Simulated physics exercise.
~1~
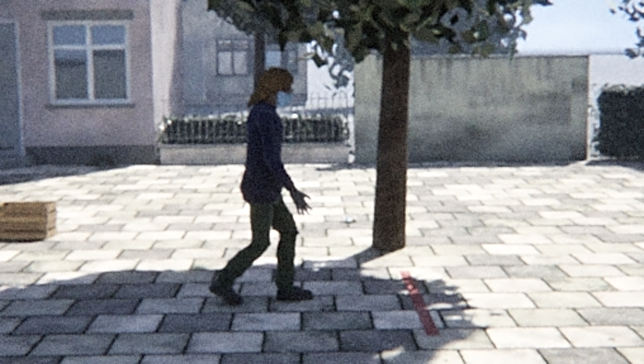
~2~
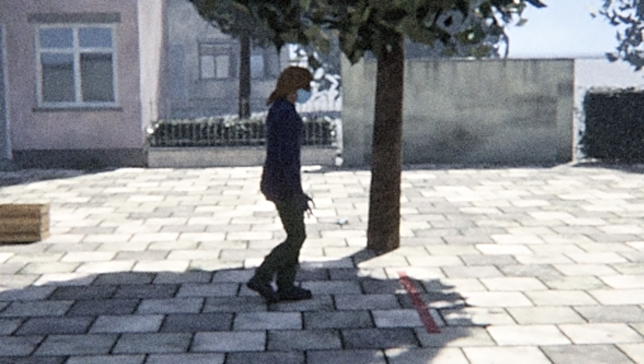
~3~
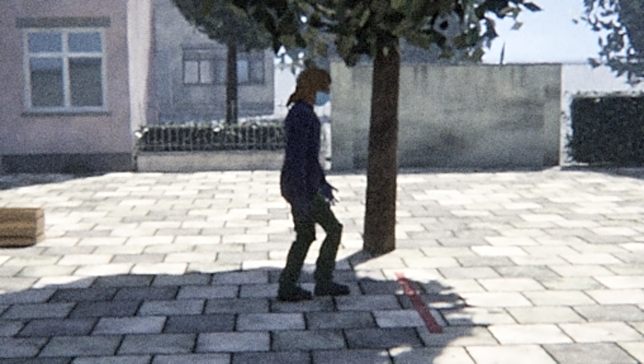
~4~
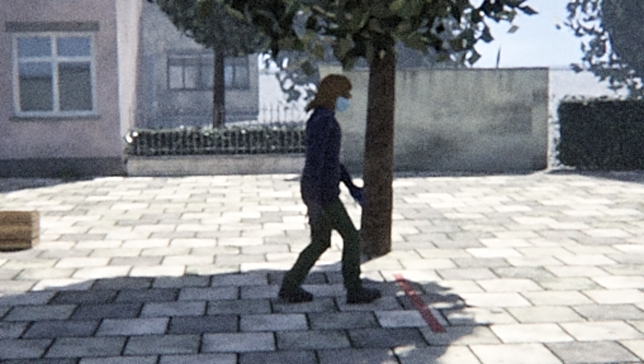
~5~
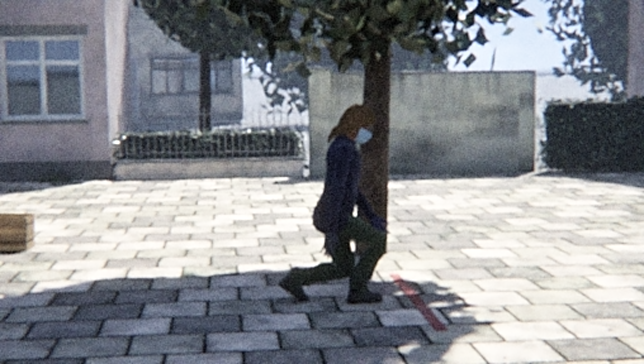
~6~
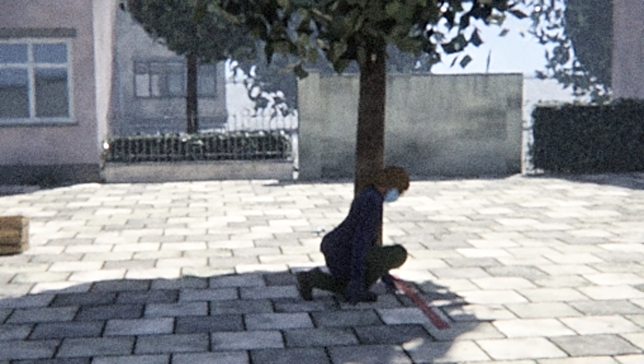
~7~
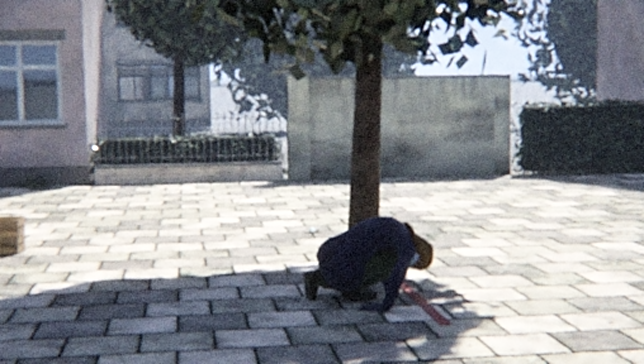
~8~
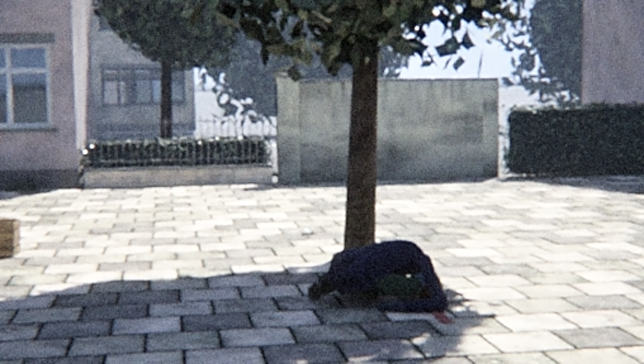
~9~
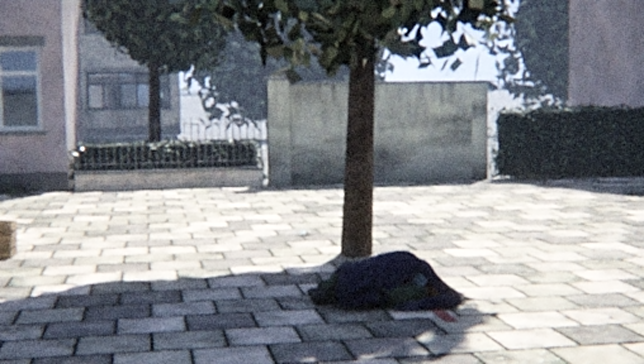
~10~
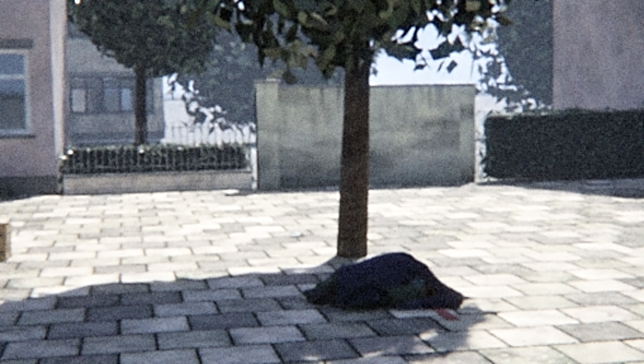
A masked person walks right, crumples beneath the tree, and lies still beside a red strip.
